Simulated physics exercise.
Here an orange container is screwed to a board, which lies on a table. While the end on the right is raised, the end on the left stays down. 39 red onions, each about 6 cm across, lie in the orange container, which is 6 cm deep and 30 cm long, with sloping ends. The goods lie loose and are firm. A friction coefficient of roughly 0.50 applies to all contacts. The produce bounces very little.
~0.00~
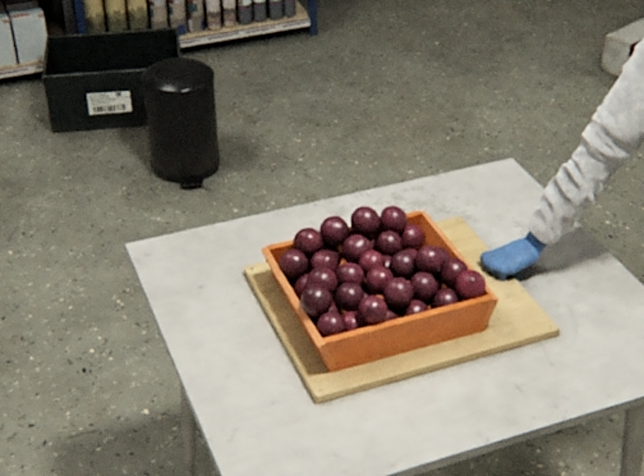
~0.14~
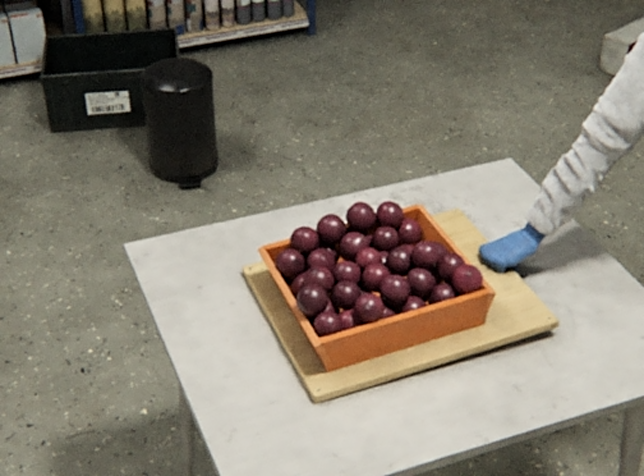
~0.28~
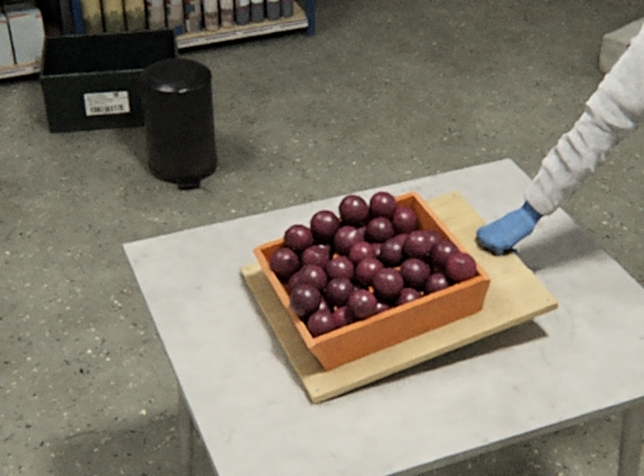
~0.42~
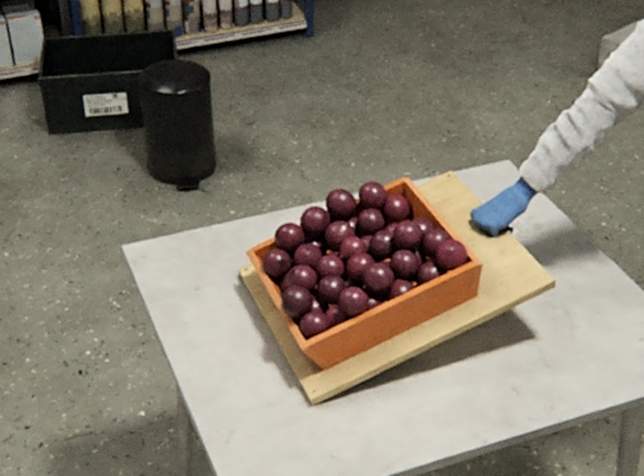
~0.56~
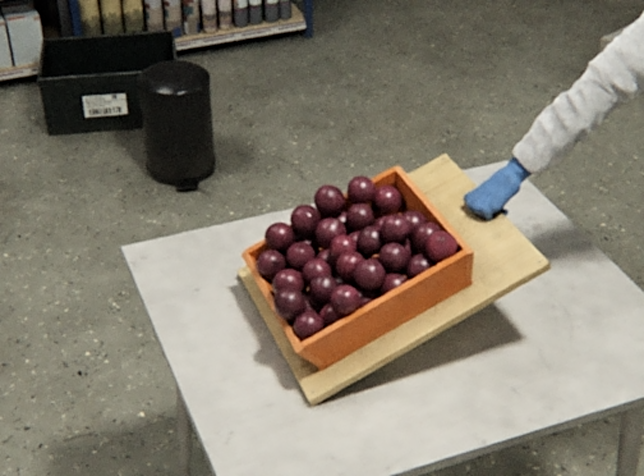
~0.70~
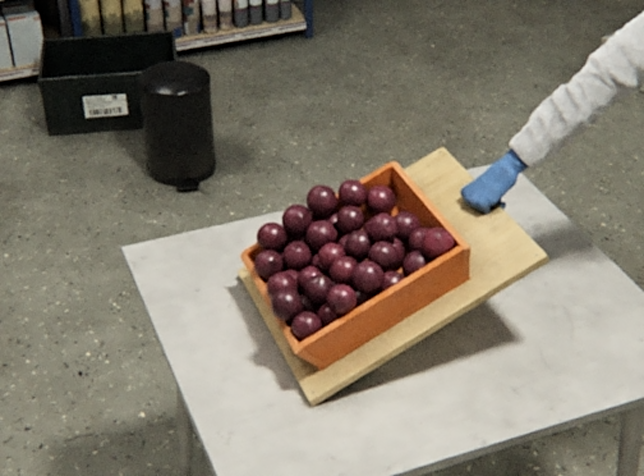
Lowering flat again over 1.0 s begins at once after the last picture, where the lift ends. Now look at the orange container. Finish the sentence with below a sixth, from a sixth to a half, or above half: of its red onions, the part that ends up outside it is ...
The part is below a sixth.
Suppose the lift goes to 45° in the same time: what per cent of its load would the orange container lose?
Then it's 40 per cent for the orange container.
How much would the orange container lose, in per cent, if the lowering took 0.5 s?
In that case orange container 0 per cent.
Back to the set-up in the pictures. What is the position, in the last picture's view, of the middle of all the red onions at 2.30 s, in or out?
(360, 283).
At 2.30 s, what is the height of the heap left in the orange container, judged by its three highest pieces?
About 12 cm.
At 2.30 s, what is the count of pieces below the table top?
Around 0, roughly.
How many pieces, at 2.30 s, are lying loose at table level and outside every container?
Count of pieces: About 0.
After 0.96 s, tilt 19°; 0 of 39 out of the orange container.
After 1.28 s, tilt 9°; 0 of 39 out of the orange container.
After 1.73 s, tilt 0°; 0 of 39 out of the orange container.
Final count (at 2.30 s), 0 of 39 out of the orange container. Asked share, 0 of 39, 0 per cent.
